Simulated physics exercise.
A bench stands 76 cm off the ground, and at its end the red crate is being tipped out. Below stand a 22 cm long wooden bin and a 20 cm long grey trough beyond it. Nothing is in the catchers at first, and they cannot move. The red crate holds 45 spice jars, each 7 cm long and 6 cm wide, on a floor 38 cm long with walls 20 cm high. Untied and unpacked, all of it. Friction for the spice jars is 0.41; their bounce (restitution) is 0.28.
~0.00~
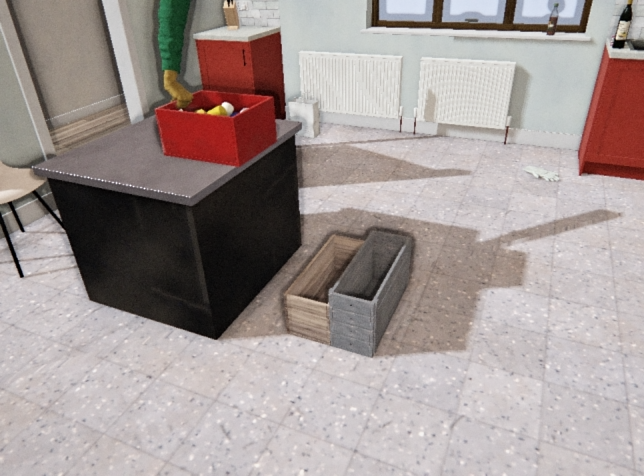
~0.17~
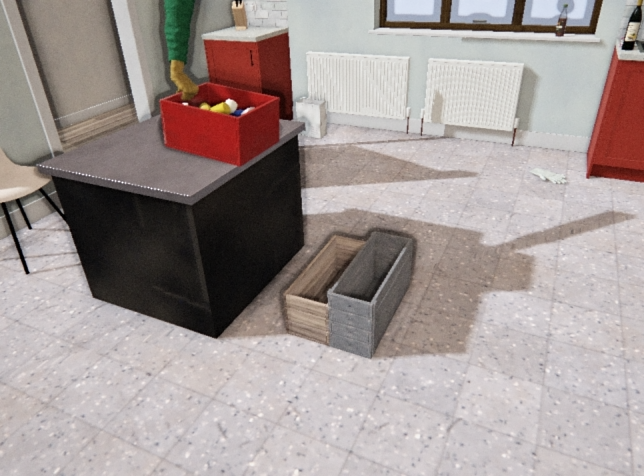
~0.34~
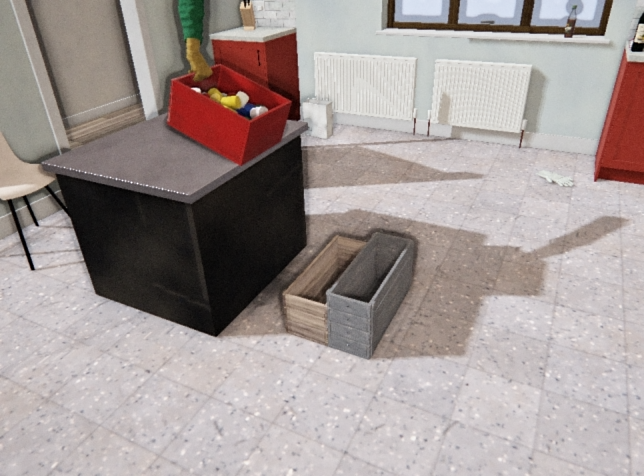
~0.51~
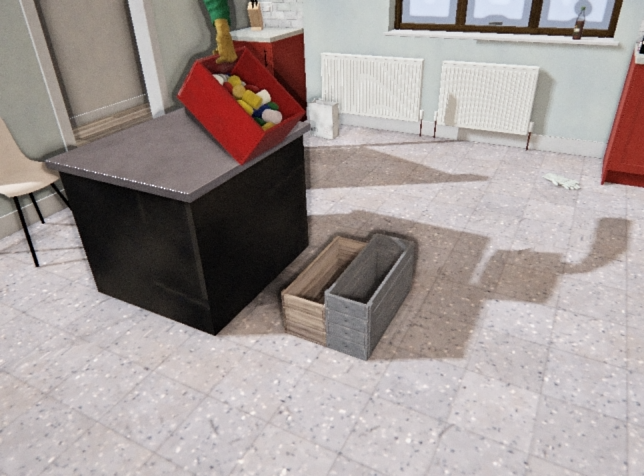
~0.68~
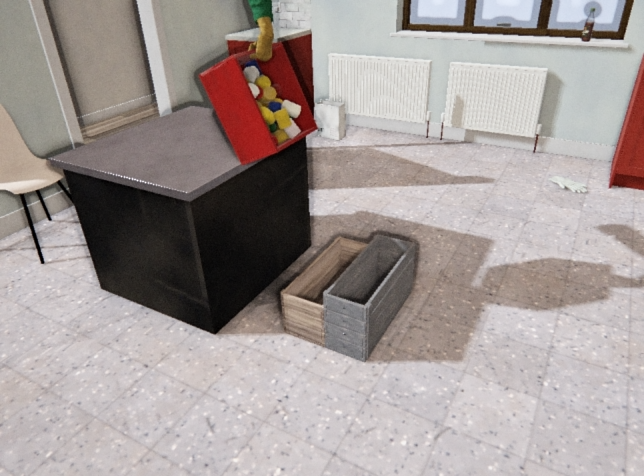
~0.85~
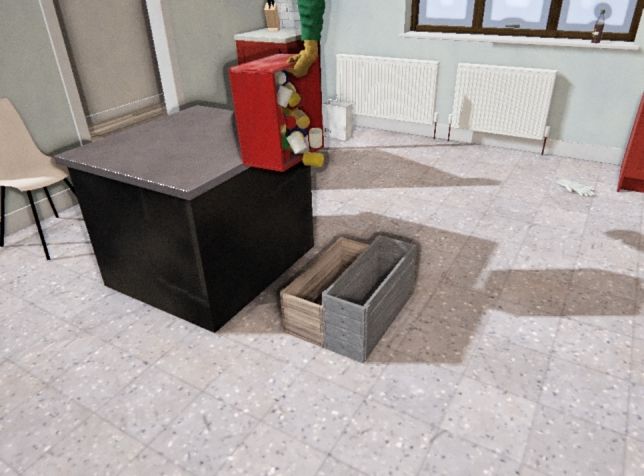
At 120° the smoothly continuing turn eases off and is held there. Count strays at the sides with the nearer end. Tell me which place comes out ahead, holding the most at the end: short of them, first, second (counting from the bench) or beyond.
The place that comes out ahead is: Nearer.
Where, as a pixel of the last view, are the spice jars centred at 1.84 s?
(341, 302).
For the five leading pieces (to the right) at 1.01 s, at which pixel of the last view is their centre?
The five leading pieces sit around (334, 207) in the last view.
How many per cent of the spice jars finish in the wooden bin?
Close to 65 in a hundred of them.
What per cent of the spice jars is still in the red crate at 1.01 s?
Roughly 80 percent.
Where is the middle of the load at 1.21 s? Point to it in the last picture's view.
It's centred at about (316, 179).
After 1.01 s, tilt 105°; 37 still in the red crate and 8 in the air.
After 1.21 s, tilt 119°; 15 still in the red crate, 1 in the wooden bin, 4 in the grey trough and 25 in the air.
After 1.48 s, tilt 120°; 3 still in the red crate, 16 in the wooden bin, 13 in the grey trough and 13 in the air.
When it is over (at 1.84 s), 29 in the wooden bin and 16 in the grey trough.
